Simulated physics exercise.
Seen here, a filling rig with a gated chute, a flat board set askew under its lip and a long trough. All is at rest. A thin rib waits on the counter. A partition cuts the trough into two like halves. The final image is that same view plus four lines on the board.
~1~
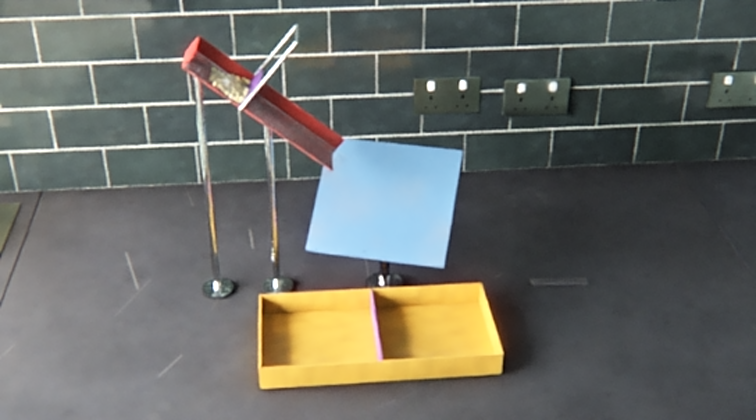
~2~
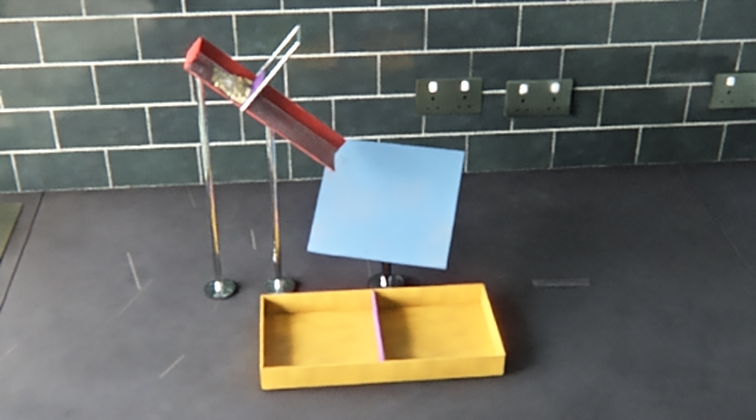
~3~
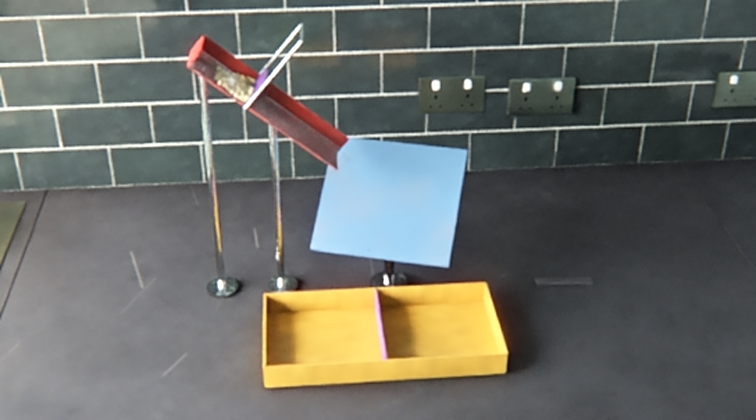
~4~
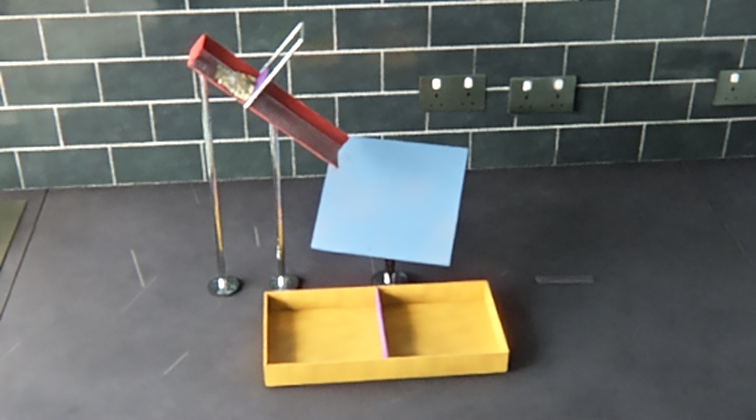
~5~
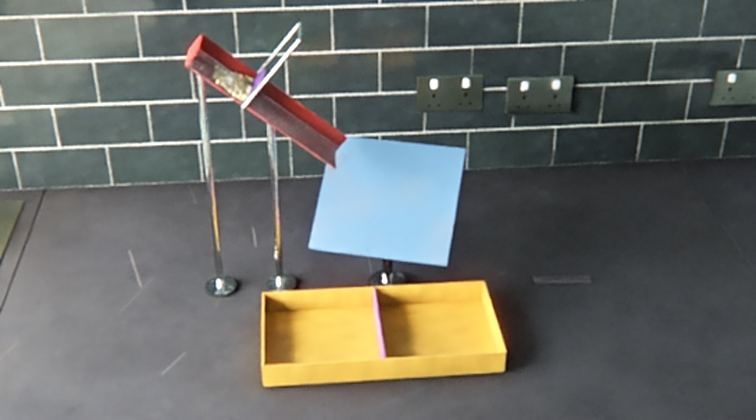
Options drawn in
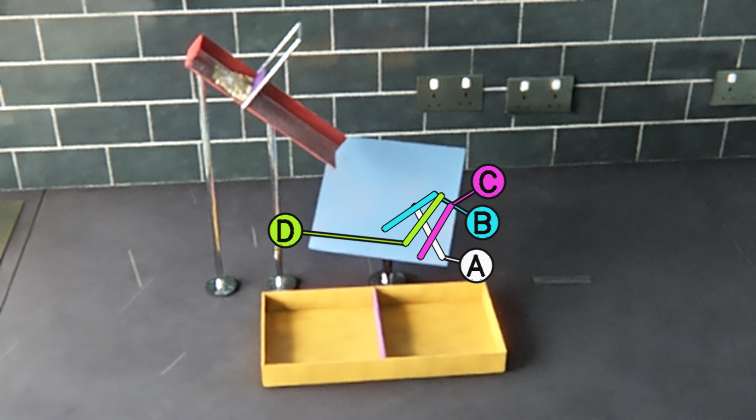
Nothing moves as a red chute holds its load above a blue board and yellow trough.
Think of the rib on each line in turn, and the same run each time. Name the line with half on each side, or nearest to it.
The answer is line D.
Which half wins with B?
Left.
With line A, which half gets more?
Right.
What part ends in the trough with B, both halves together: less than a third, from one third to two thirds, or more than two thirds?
It is more than two thirds.
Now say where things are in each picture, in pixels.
In the first picture, load behind the gate at (233, 88), soya beans; lip of the chute at (332, 163), sloping fairly steeply.
In the second picture, middle of the board at (387, 201), tilted fairly steeply; middle of its low edge at (376, 259); of its high edge at (397, 144).
In the third picture, front corners of the trough at (264, 367) and (507, 353); front end of its middle wall at (387, 360); gate still shut at (264, 78).
In the fourth picture, middle of the load at (239, 86); lip at (338, 160).
In the fifth picture, middle of the load at (236, 86); lip at (335, 161).
On the marked copy, line A from (414, 206) to (442, 257); line B from (434, 194) to (384, 228); line C from (450, 205) to (420, 256); line D from (441, 195) to (405, 243).
For line A, of what is caught, a small part in the left half, most in the right.
For line B, of what is caught, nearly all in the left half, a small part in the right.
For line C, of what is caught, about a quarter in the left half, most in the right.
For line D, of what is caught, about half in the left half, about half in the right.
